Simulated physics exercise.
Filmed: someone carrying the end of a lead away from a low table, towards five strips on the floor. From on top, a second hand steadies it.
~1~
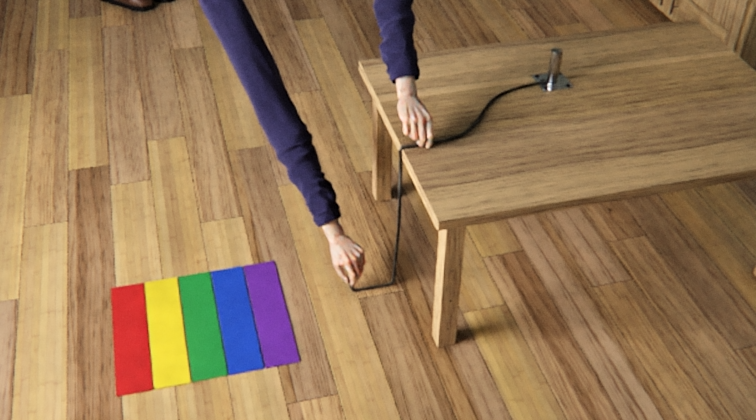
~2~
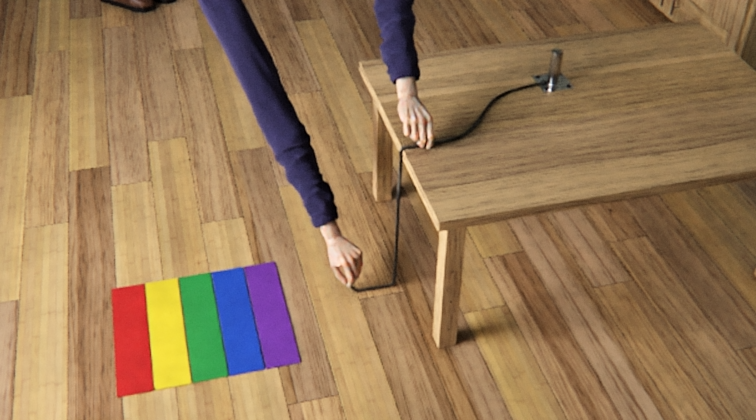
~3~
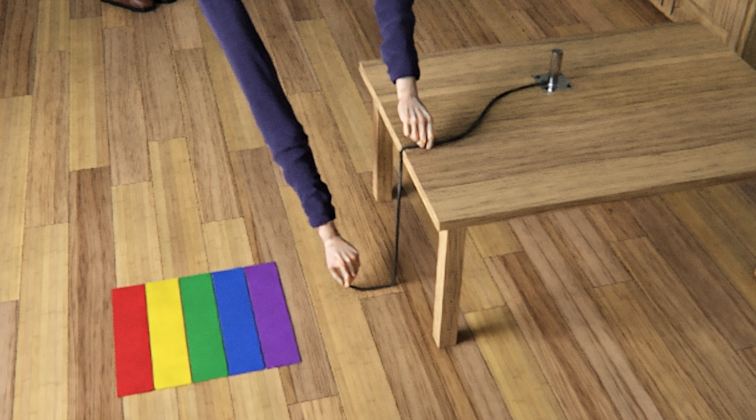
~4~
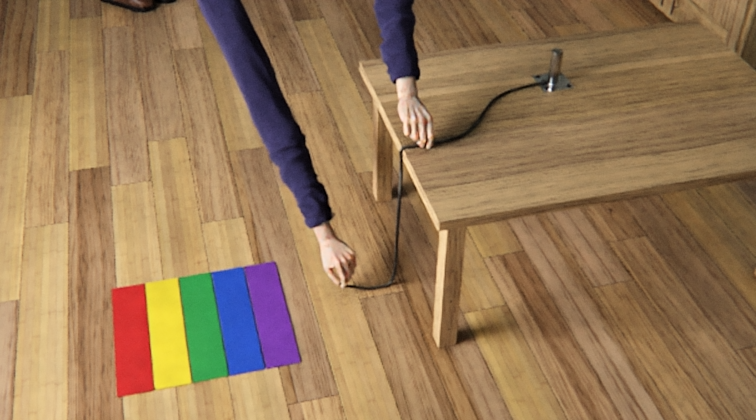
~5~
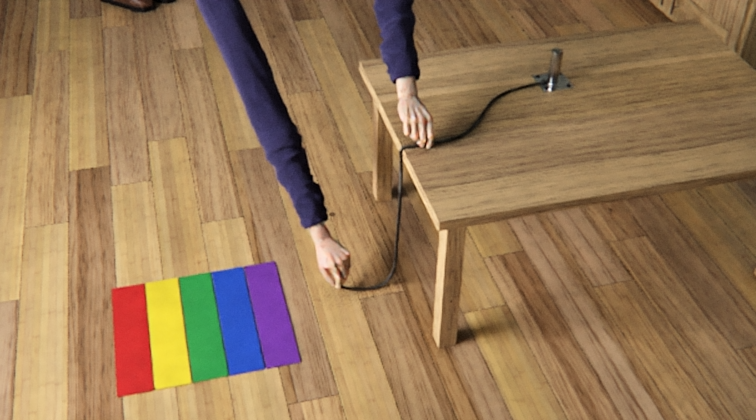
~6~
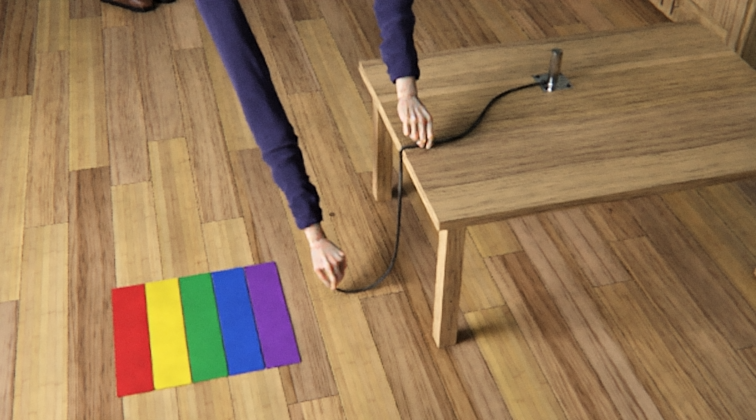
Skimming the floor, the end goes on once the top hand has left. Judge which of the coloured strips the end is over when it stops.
It is over the blue strip.
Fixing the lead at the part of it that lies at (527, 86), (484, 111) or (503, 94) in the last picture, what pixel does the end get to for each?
Approximately (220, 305), (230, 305) and (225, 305) respectively.
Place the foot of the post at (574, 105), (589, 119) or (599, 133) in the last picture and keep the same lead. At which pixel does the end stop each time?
Try 1 about (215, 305), try 2 about (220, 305), try 3 about (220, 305).
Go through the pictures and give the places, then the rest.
End (350, 282); purple (278, 345); blue (243, 351); green (207, 358); yellow (170, 365); red (133, 372), in the first picture.
End (347, 283); lead through (519, 89) (483, 114) (441, 142) (400, 174) (397, 230) (394, 278), in the second picture.
End (345, 284), in the third picture.
End (341, 284); lead through (519, 88) (483, 113) (441, 142) (401, 174) (397, 230) (393, 278), in the fourth picture.
End (336, 285), in the fifth picture.
End (331, 286); lead through (519, 88) (483, 113) (441, 142) (401, 174) (399, 230) (384, 277), in the sixth picture.
Soon after, end near (297, 292); short of the strips.
Then, end near (251, 300); over blue.
At full stretch, end near (225, 305); over blue. The blue one.
